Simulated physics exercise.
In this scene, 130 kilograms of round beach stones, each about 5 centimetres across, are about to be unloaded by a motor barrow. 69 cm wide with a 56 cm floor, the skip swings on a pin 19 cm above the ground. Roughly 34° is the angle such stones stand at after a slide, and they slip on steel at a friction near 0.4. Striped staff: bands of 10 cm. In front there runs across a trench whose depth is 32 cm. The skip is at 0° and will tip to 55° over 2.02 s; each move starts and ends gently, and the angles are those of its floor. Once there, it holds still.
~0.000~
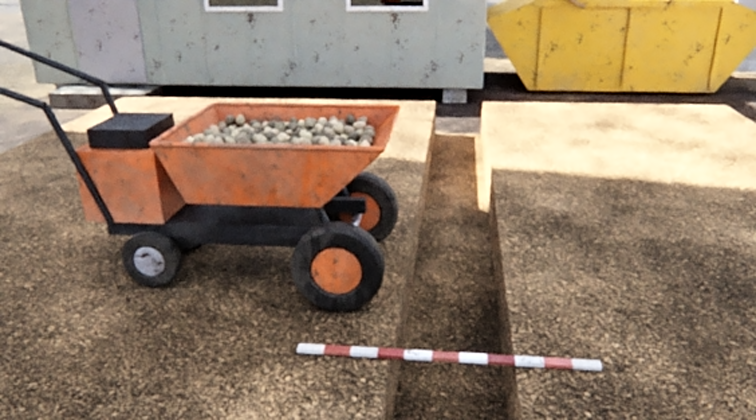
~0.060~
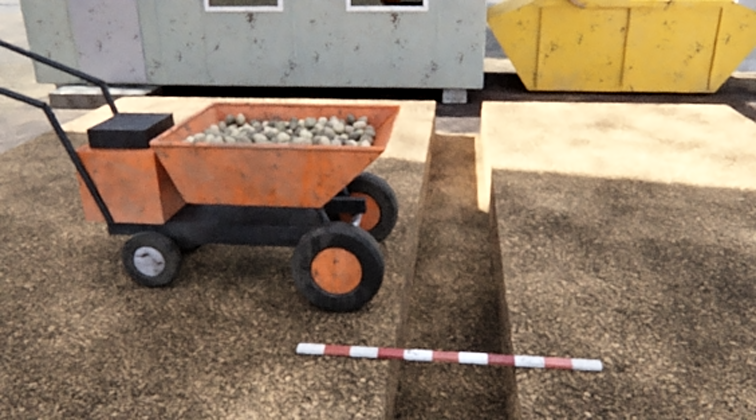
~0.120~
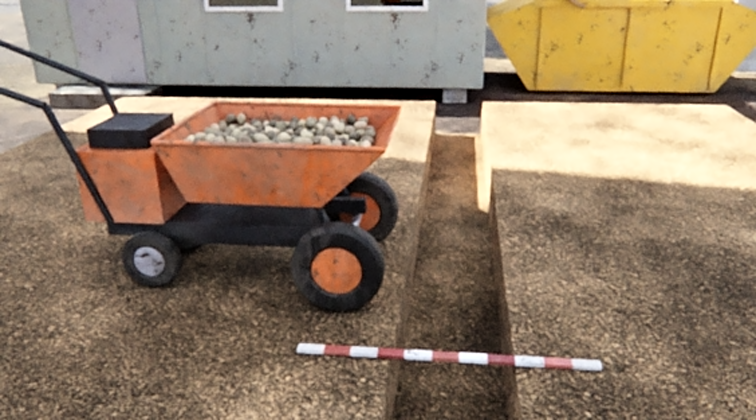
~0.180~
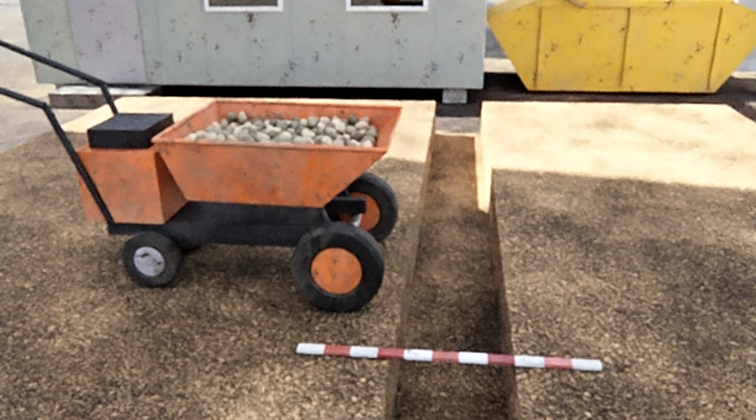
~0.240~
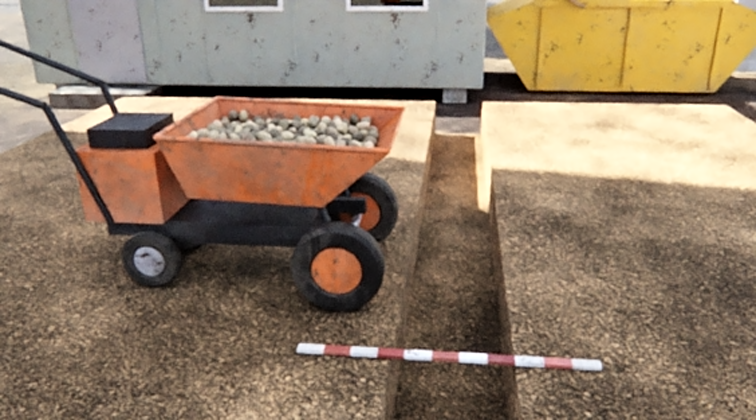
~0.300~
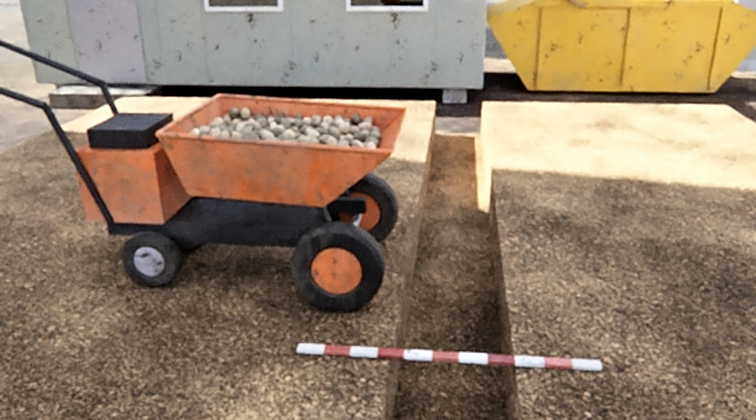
An orange motor barrow loaded with grey stones tilts its skip slightly toward a trench.
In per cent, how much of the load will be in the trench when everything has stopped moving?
Around 57 per cent of it.
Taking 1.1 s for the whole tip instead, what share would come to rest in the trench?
Roughly 50 per cent would.
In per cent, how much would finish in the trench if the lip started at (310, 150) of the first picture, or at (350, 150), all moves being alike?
Close to 100 percent in the first case, 85 percent in the second.
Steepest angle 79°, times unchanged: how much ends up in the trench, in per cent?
In that case some 45 per cent.
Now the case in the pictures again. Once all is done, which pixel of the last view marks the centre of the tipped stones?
Roughly (497, 317), I'd say.
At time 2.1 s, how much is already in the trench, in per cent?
By that point it's something like 15 in a hundred.
After 1.5 s the floor is at 47°; 100 % in the skip; the foremost stones are at (465, 197).
After 2.1 s the floor is at 55°; 56 % in the skip, 16 % in the trench, 28 % past the trench; the foremost stones are at (593, 274).
After 2.5 s the floor is at 55°; 33 % in the skip, 24 % in the trench, 42 % past the trench; the foremost stones are at (663, 287).
After 4.4 s the floor is at 55°; 0 % in the skip, 57 % in the trench, 43 % past the trench; the foremost stones are at (675, 267).
